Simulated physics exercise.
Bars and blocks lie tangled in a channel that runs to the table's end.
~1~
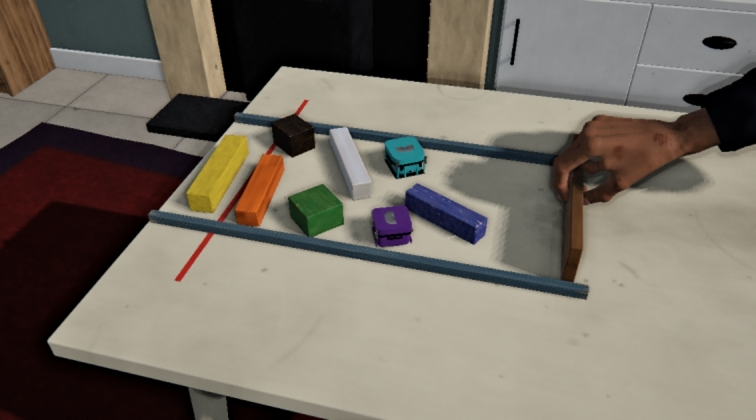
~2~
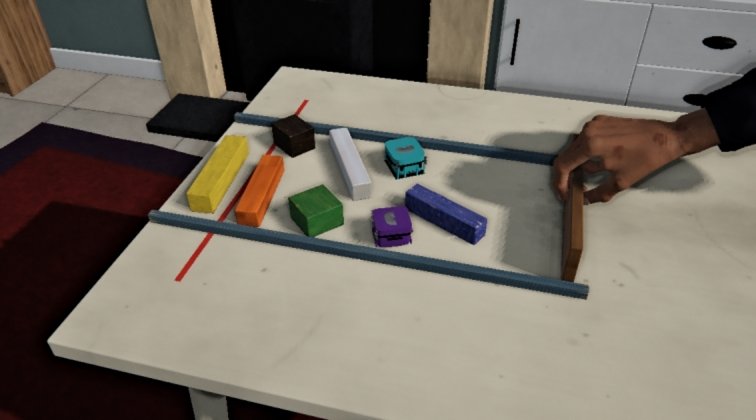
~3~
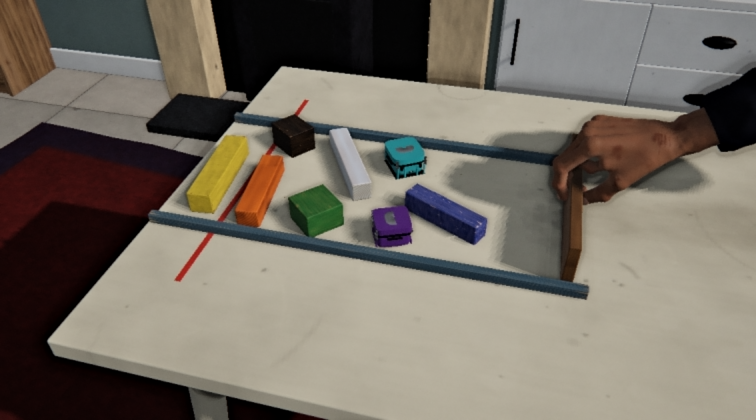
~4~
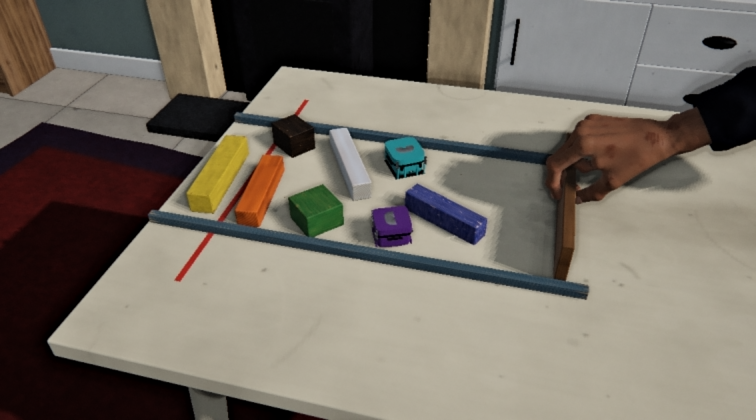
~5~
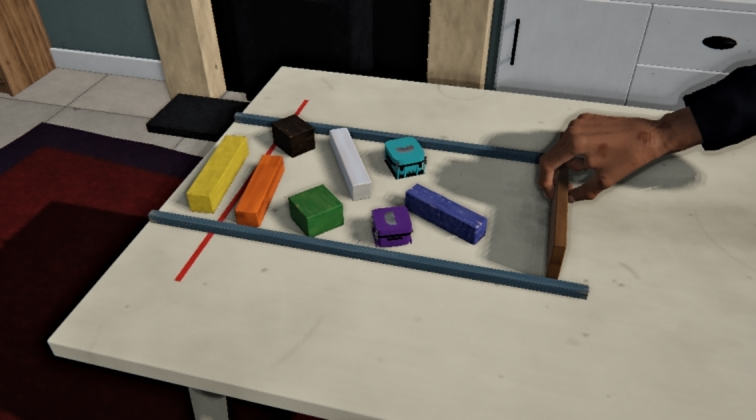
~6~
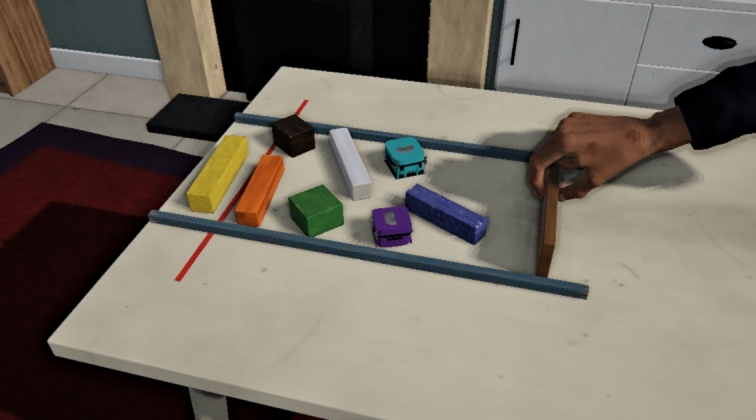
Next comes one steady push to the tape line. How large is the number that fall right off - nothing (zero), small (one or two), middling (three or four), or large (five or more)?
Middling - three or four.
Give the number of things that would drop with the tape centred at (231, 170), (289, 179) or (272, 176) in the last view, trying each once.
Those tries give 4, 0 and 1.
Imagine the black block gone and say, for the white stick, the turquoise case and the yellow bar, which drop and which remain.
The white stick: Remains. The turquoise case: Remains. The yellow bar: Drops.
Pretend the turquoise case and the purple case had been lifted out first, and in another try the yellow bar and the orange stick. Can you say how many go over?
Tally of falls: 1 for the first try, 1 for the second.
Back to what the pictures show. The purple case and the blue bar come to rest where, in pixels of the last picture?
Near (207, 206) and (240, 171).
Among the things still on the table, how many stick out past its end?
That comes to 1 of them.
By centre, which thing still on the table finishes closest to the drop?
The one out in front is the green block.
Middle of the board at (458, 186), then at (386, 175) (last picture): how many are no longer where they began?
That makes 1 at the first spot and 5 at the second.
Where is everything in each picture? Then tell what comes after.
In the first frame, yellow bar (220, 172); black block (293, 135); orange stick (261, 189); board (573, 203); tape (254, 173).
In the second frame, black block (294, 136); board (573, 203).
In the third frame, orange stick (261, 189); green block (316, 211).
In the fourth frame, yellow bar (220, 172); blue bar (445, 213).
In the fifth frame, black block (294, 136); purple case (392, 228).
In the sixth frame, yellow bar (220, 172); black block (294, 136); orange stick (261, 189); board (549, 199); tape (254, 173).
Early on, none off yet; yellow bar at rest near (220, 172); black block at rest near (294, 136); orange stick at rest near (261, 189).
Finally, the number that fall off is three or four; lost, orange stick, black block and yellow bar.
